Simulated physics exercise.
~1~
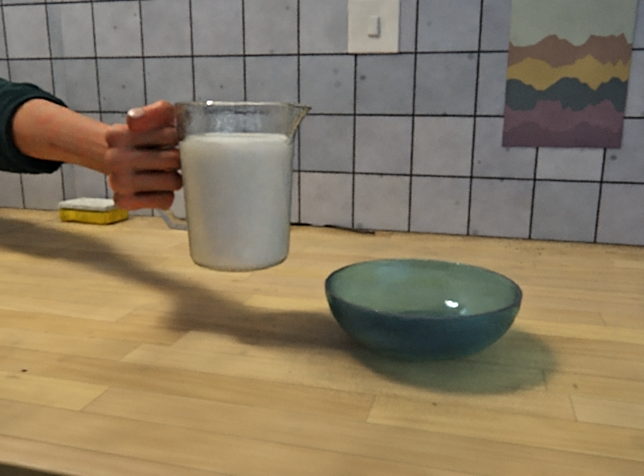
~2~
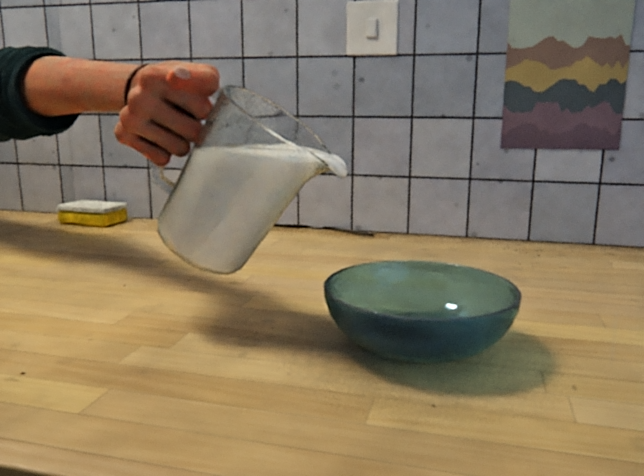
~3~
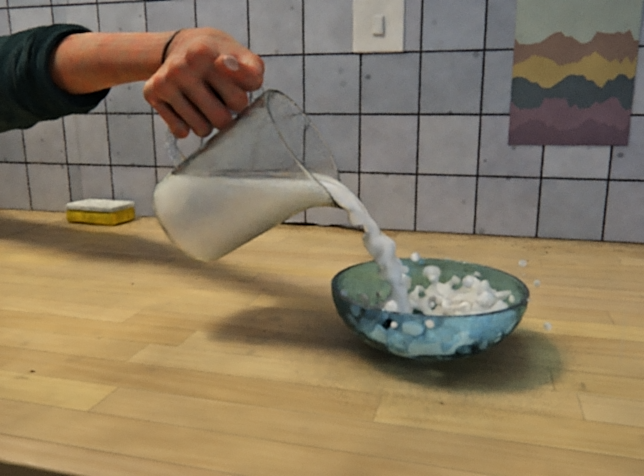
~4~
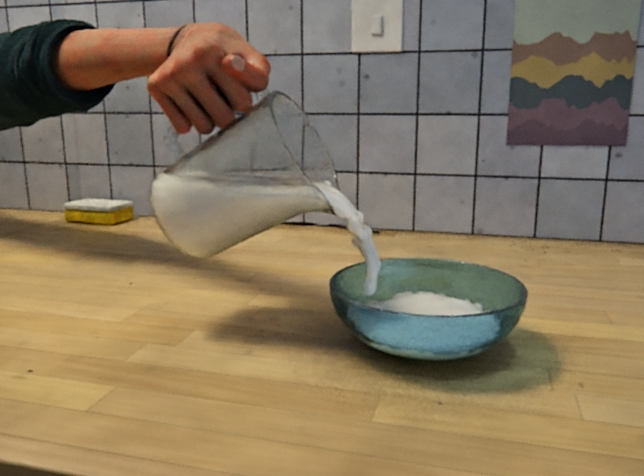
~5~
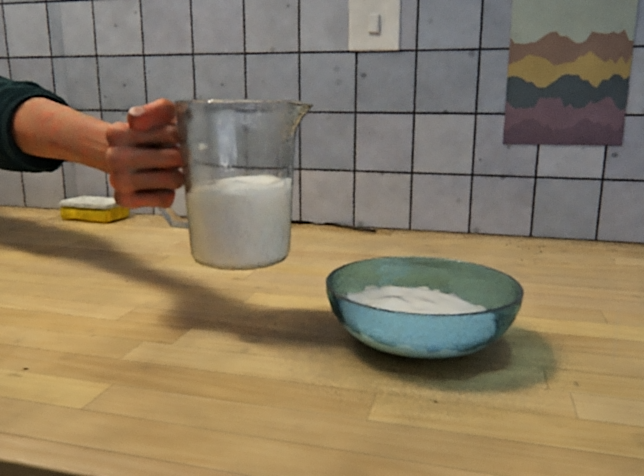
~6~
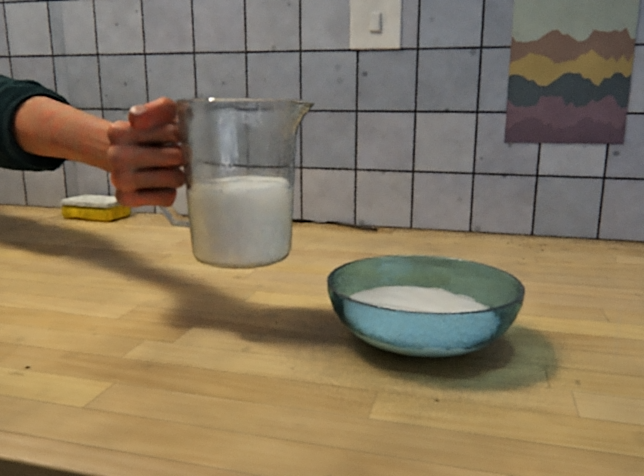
On a wooden worktop, a hand tips milk into a bowl, then levels the jug.
